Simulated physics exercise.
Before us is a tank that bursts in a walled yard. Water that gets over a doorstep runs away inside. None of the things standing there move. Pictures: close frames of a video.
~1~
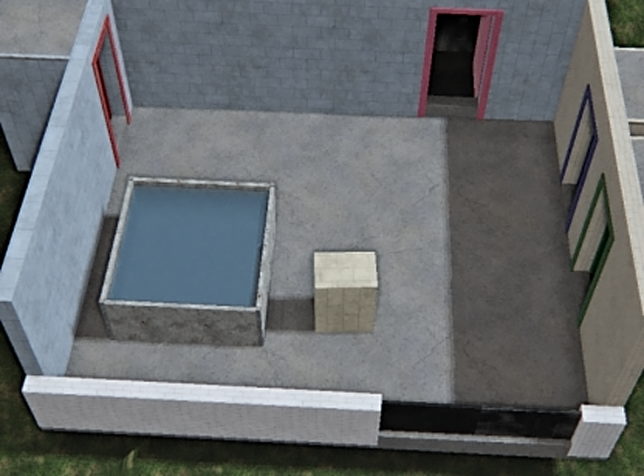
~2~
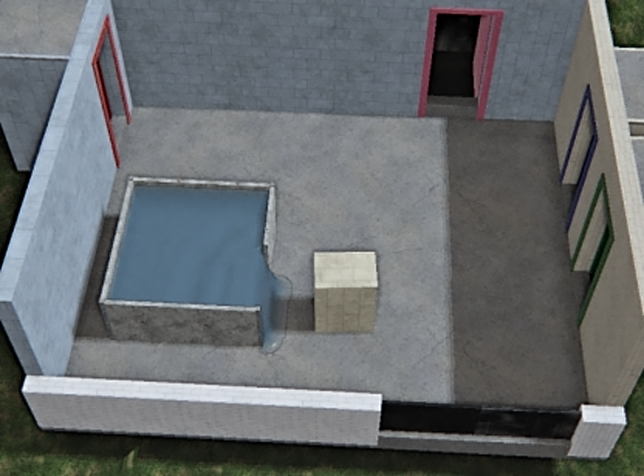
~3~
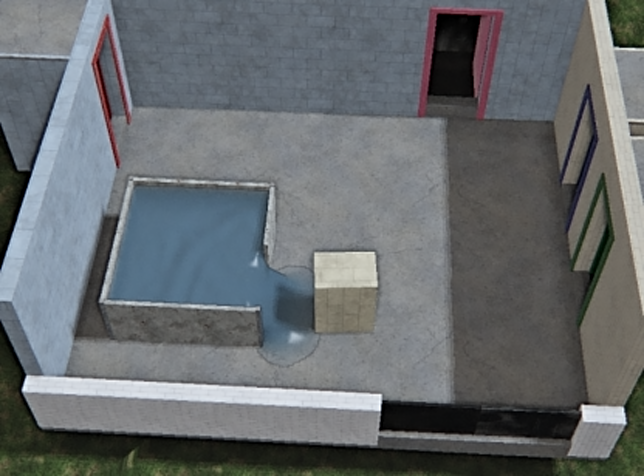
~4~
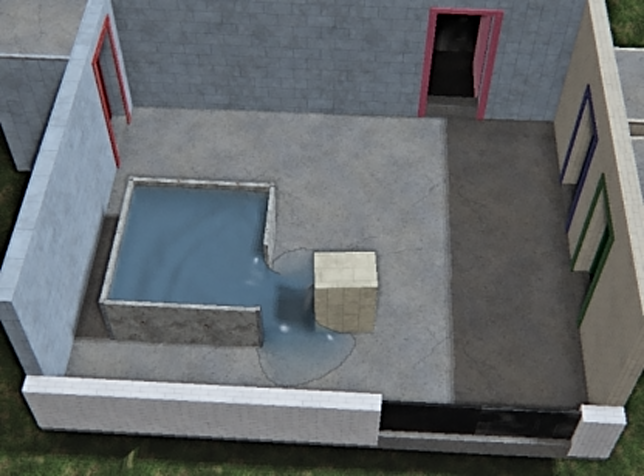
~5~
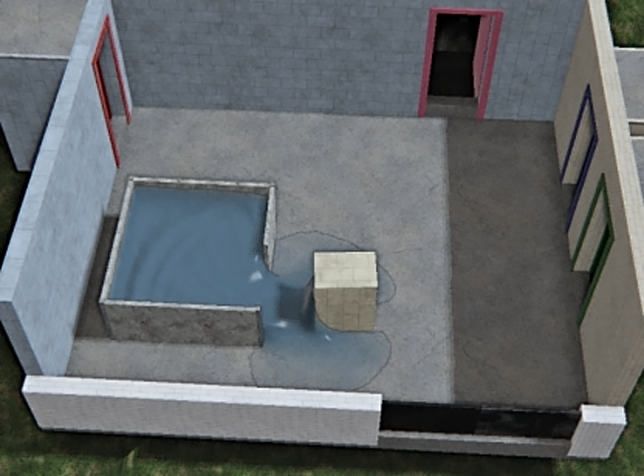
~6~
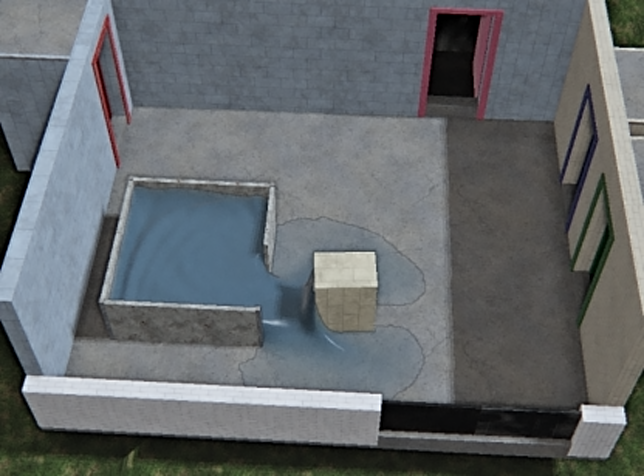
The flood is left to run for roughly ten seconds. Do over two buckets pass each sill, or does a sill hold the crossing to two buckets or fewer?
The blue door will let in too much, the green door will let in too much, the red door will let in an allowed amount, the pink door will let in an allowed amount.
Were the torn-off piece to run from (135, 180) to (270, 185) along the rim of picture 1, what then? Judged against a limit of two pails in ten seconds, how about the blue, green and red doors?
The blue door tops the limit, the green door tops the limit, the red door tops the limit.
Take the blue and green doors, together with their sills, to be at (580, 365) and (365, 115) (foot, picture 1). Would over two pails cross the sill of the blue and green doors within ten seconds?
Blue: Exceeds the limit; green: Exceeds the limit.
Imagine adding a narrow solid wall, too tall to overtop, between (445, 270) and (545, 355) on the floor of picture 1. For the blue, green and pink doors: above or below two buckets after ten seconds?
Log - blue: Above the line; green: Below the line; pink: Below the line.
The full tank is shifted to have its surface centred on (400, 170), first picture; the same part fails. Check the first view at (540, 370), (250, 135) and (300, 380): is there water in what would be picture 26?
In order: Submerged, untouched, submerged.
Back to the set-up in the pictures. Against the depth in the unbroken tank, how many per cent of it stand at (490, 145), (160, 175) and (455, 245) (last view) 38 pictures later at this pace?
Respectively near 20, 2 and 10 per cent.
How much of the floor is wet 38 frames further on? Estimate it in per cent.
Around 90 percent of it.
A moment on, water covers 35 % of the floor; the blue door not reached, the green door not reached, the red door not reached, the pink door not reached.
Next, water covers 65 % of the floor; the blue door under two buckets in, the green door wet at the sill, nothing in, the red door not reached, the pink door wet at the sill, nothing in.
Then, water covers 80 % of the floor; the blue door over two buckets in, the green door under two buckets in, the red door not reached, the pink door wet at the sill, nothing in.
Later, water covers 90 % of the floor; the blue door over two buckets in, the green door over two buckets in, the red door wet at the sill, nothing in, the pink door wet at the sill, nothing in.
In the end, water covers 100 % of the floor; the blue door far over two buckets in, the green door over two buckets in, the red door wet at the sill, nothing in, the pink door wet at the sill, nothing in.
